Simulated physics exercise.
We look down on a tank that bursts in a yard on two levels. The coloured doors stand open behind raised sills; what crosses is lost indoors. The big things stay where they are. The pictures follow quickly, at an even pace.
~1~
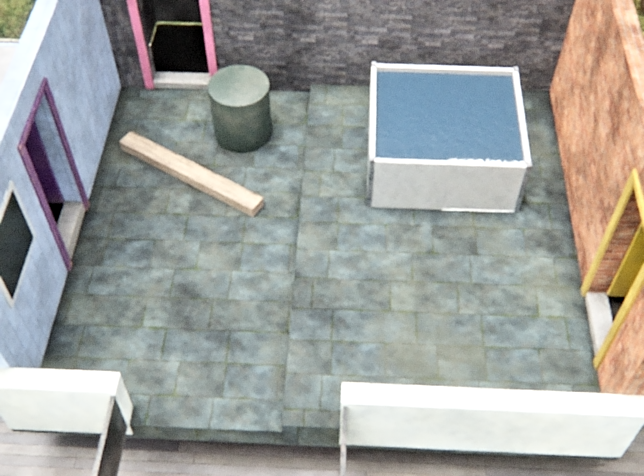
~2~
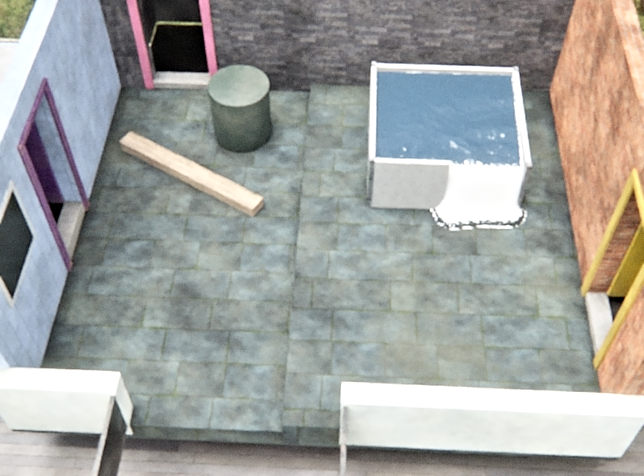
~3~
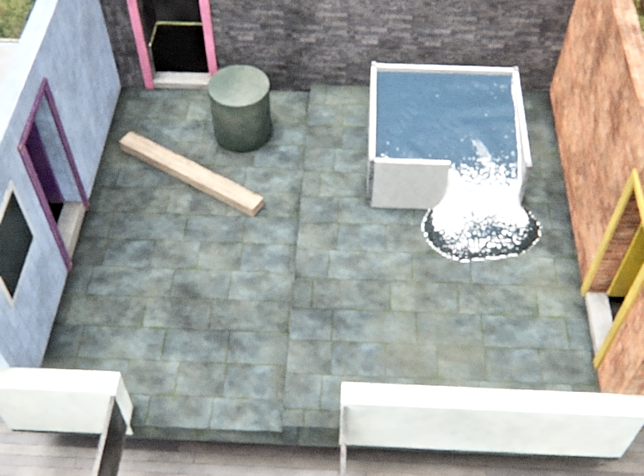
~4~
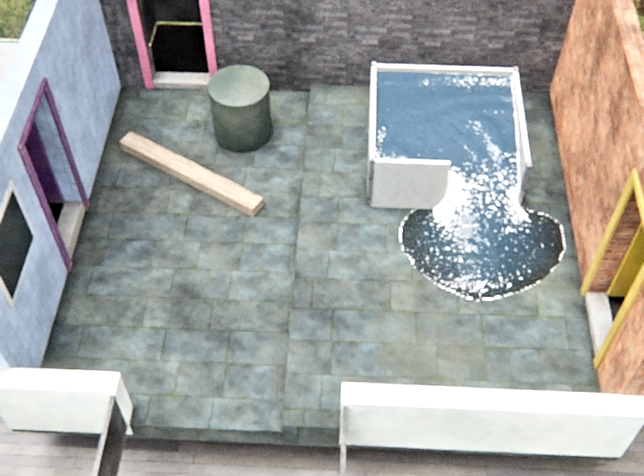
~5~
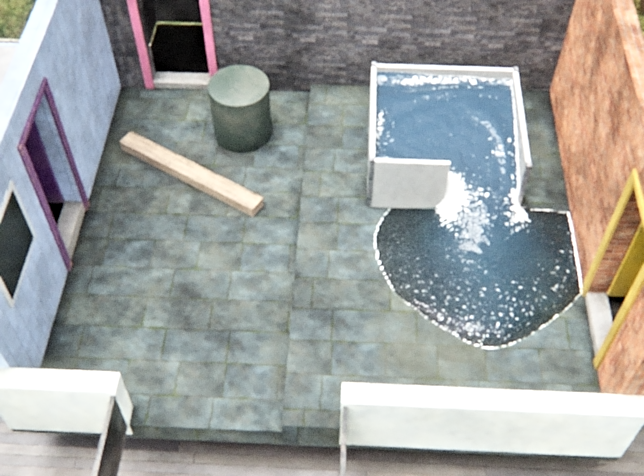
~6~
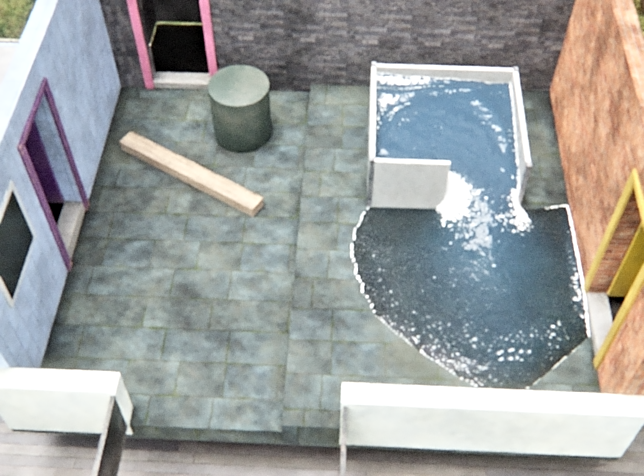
Open white tank of water bursting at its front right corner, water pouring out and spreading across the tiled, walled yard.
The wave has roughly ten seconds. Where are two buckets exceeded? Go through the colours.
The pink door holds within the limit; the yellow door floods; the purple door holds within the limit.
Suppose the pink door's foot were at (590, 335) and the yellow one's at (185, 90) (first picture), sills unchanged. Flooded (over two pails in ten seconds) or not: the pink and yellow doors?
One by one: The pink one is over, the yellow one lets less in.
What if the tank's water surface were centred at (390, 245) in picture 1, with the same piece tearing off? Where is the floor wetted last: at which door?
The pink-painted one.
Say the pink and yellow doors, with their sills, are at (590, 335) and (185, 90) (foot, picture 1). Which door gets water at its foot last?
I say the yellow one.
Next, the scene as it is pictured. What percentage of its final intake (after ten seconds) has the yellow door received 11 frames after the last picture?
About 25 per cent.
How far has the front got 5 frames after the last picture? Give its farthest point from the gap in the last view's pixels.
Near (311, 407).
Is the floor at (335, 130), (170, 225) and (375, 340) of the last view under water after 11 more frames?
In that order: No water, dry, awash.
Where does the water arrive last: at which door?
That is the door marked pink.
A moment on, water covers 30 % of the floor; the pink door not reached, the yellow door under two buckets in, the purple door not reached.
Next, water covers 30 % of the floor; the pink door not reached, the yellow door over two buckets in, the purple door not reached.
Then, water covers 50 % of the floor; the pink door not reached, the yellow door over two buckets in, the purple door not reached.
Later, water covers 70 % of the floor; the pink door wet at the sill, nothing in, the yellow door far over two buckets in, the purple door wet at the sill, nothing in.
In the end, water covers 80 % of the floor; the pink door wet at the sill, nothing in, the yellow door far over two buckets in, the purple door wet at the sill, nothing in.
